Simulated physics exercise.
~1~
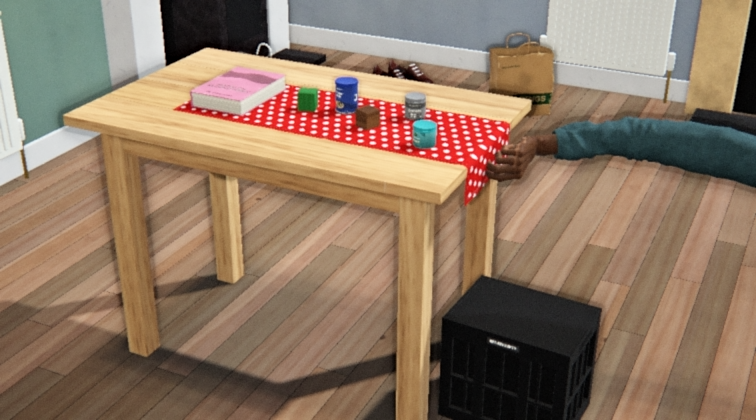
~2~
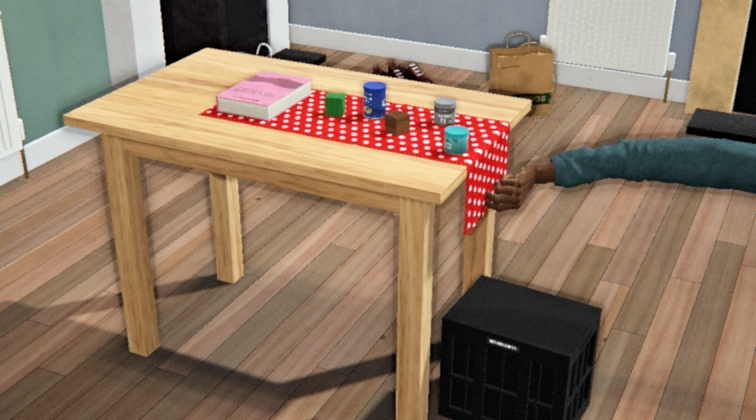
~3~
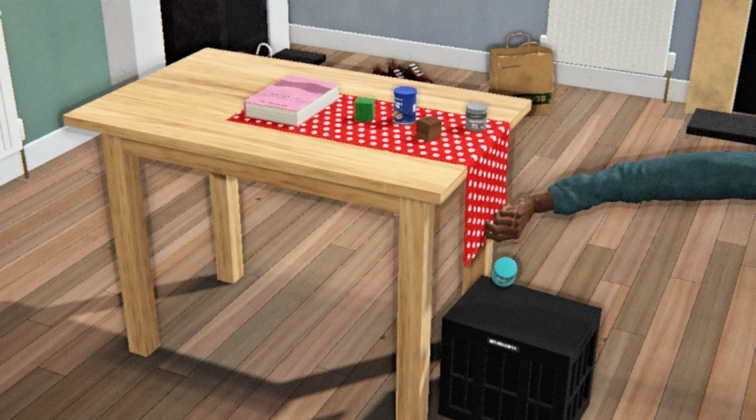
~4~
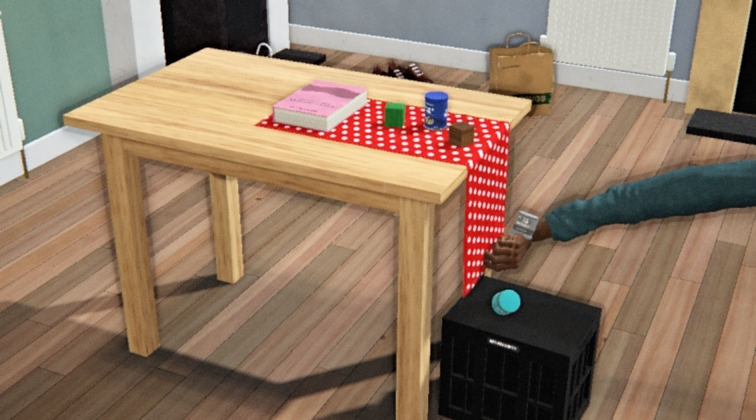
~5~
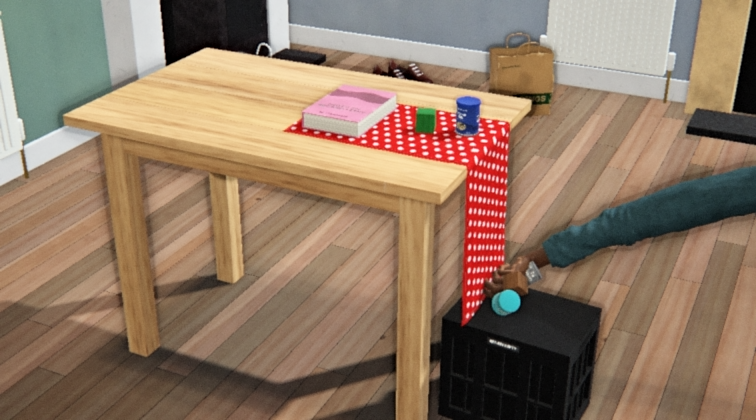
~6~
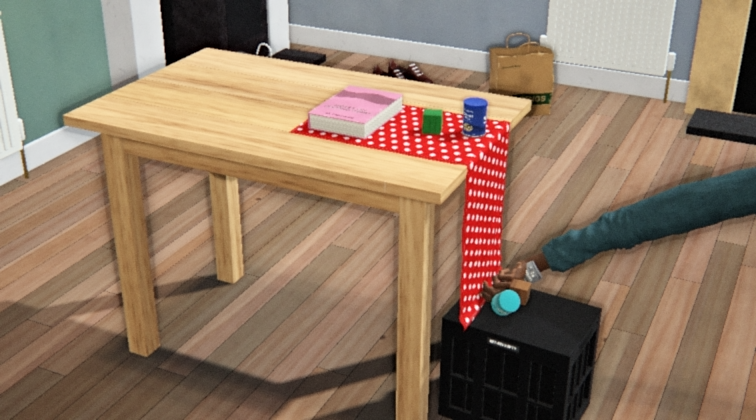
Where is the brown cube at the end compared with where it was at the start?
At the start the brown cube sits on the red cloth on top of the table, among the other small things. By the end it is down on the black crate, beside the turquoise pot and close to the hand.
